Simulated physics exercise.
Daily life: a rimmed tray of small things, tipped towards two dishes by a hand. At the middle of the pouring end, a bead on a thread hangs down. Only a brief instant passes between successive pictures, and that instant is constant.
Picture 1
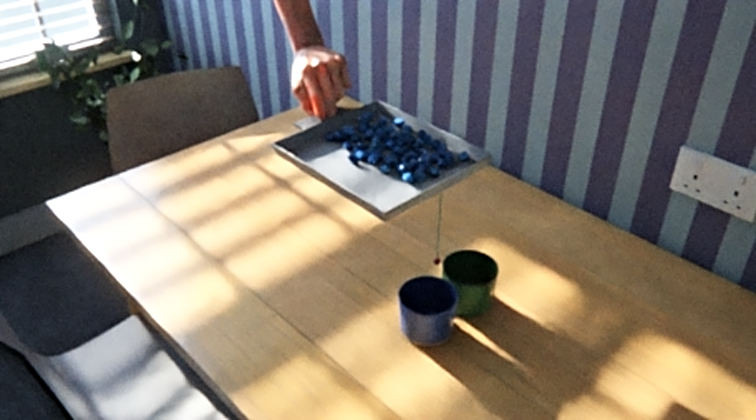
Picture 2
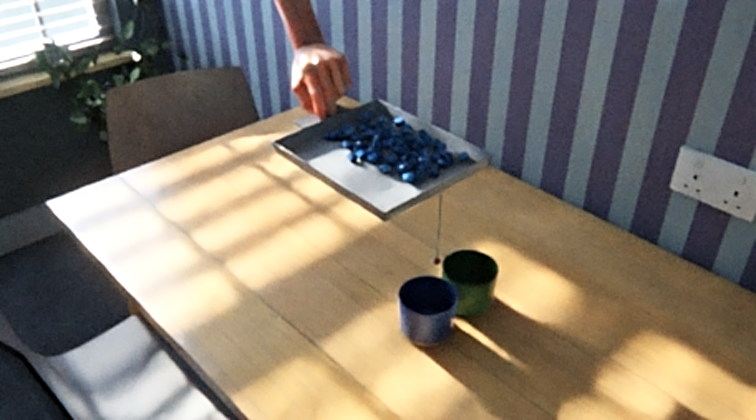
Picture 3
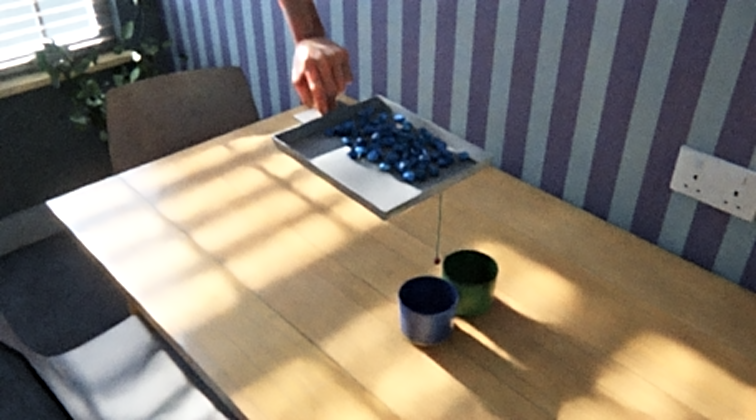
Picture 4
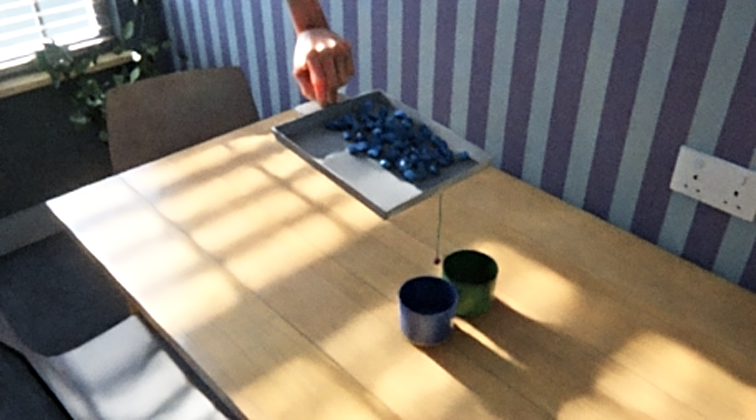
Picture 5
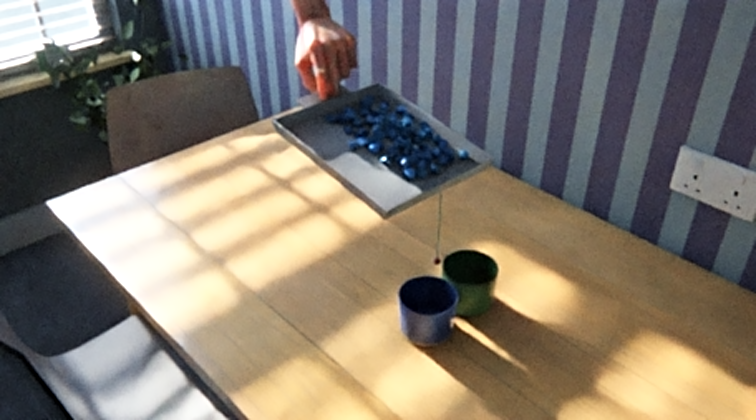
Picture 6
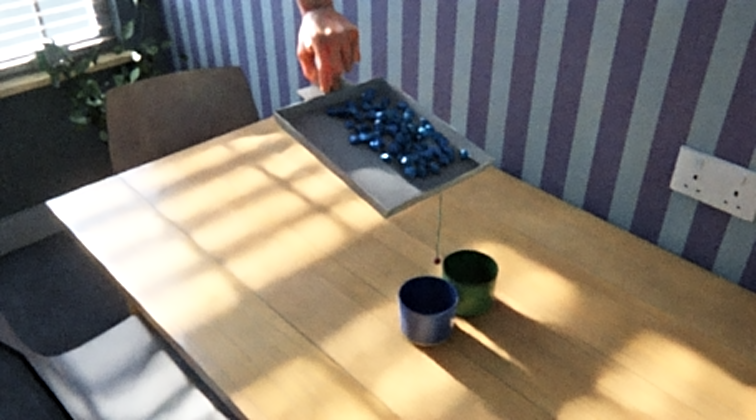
A hand slowly tilts a tray of shiny blue stones above two small dishes.
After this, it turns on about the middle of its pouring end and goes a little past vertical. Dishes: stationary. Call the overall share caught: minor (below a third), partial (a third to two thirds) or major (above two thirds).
Partial - a third to two thirds.
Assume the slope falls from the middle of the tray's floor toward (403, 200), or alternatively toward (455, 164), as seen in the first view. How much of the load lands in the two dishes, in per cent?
For the first aim it is 40 in a hundred, for the second 10 in a hundred.
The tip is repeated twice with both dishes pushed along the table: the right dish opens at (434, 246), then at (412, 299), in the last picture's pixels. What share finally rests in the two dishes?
First try: Roughly 0 per cent; second try: Roughly 0 per cent.
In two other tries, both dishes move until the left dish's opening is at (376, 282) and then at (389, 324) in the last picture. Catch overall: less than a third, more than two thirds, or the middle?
Try 1 - less than a third; try 2 - less than a third.
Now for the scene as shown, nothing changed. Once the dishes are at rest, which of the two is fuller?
Observation: The right-placed dish is the fuller of the two.
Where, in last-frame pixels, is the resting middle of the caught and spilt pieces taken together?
Around (487, 296).
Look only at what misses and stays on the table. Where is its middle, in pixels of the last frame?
I'd put the middle at roughly (546, 295).
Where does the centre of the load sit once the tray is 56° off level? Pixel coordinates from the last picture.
I'd put the middle of the pieces at roughly (455, 146).
Just after the last frame, tray tipped steeply; almost all on the tray; just a few in the air.
A moment on, tray tipped right over; the larger part on the tray; just a few in the right dish; about a tenth outside both; about a tenth in the air.
Further on, tray tipped past a quarter turn; just a few in the left dish; roughly a third in the right dish; roughly half outside both.
When it is over, tray tipped past a quarter turn; just a few in the left dish; roughly a third in the right dish; roughly half outside both.
